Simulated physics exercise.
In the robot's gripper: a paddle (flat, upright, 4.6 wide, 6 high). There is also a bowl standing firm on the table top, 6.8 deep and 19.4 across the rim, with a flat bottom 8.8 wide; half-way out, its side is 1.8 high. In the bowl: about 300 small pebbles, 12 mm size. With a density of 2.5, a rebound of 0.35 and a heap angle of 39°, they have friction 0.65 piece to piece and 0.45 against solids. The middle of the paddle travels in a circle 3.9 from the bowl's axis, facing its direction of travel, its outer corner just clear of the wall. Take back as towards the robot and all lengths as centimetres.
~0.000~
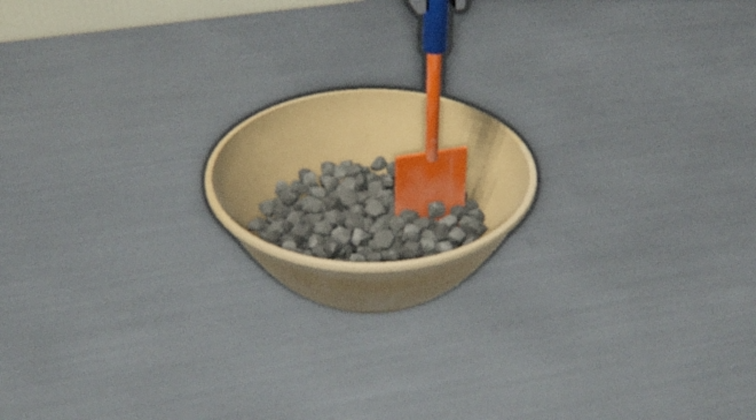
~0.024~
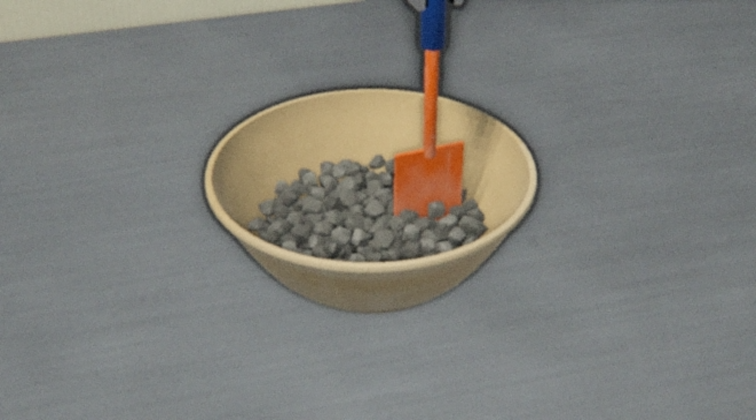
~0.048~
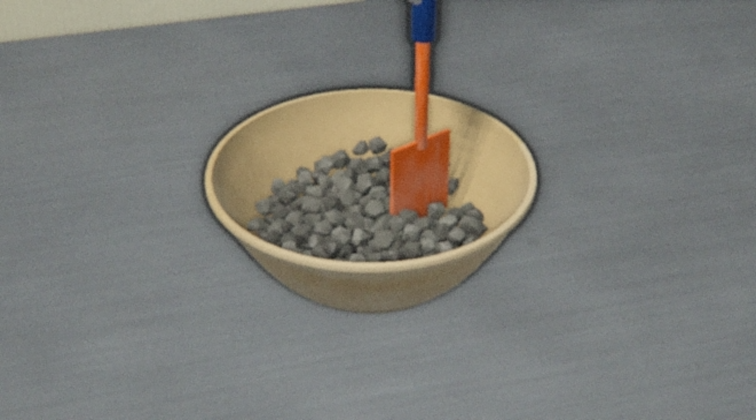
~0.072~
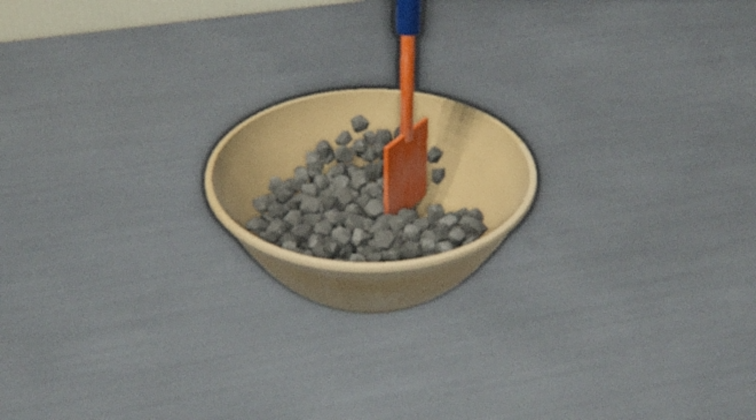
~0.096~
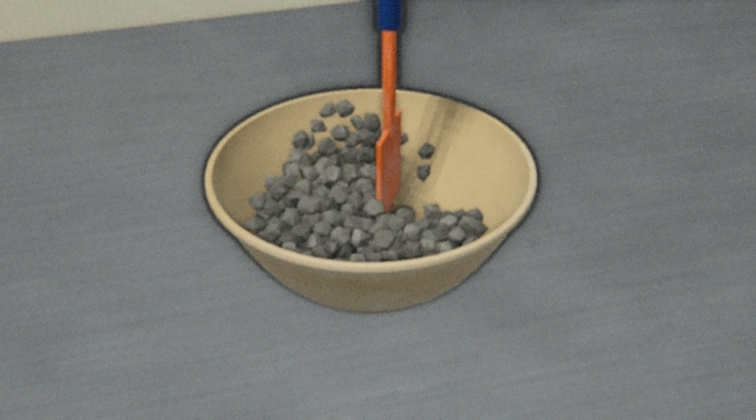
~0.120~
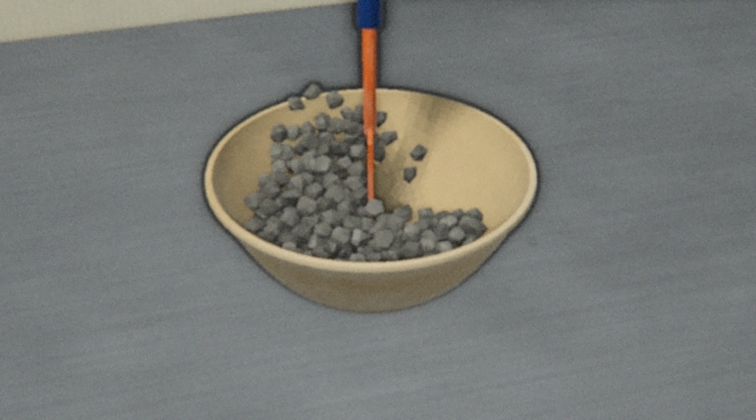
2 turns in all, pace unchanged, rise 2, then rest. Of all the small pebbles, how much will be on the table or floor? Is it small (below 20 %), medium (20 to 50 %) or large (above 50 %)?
It is small.
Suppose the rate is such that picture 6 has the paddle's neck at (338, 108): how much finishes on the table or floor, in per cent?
About 30 per cent.
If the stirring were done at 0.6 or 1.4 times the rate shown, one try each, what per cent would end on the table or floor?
5 % and 30 %.
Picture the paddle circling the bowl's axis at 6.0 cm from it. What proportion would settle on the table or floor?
That would come to roughly 0 percent.
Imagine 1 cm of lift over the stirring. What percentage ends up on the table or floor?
Some 15 per cent.
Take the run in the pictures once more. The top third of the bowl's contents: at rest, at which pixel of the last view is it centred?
Near (371, 203).
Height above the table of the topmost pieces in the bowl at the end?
Height: Roughly 6.0 cm.
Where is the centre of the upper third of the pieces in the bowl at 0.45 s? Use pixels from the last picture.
Around pixel (471, 190).
By 0.45 s, 327° round, highest piece 9 above the table; 268 in the bowl, 16 on the table or floor, 11 in flight or on the tool.
By 0.79 s, 219° round, highest piece 8 above the table; 256 in the bowl, 38 on the table or floor, 1 in flight or on the tool.
By 1.15 s, 0° round, highest piece 6 above the table; 256 in the bowl, 39 on the table or floor.
By 1.85 s, 0° round, highest piece 6 above the table; 256 in the bowl, 39 on the table or floor.
Final count, 256 in the bowl, 39 on the table or floor. That is 13 % on the table or floor.
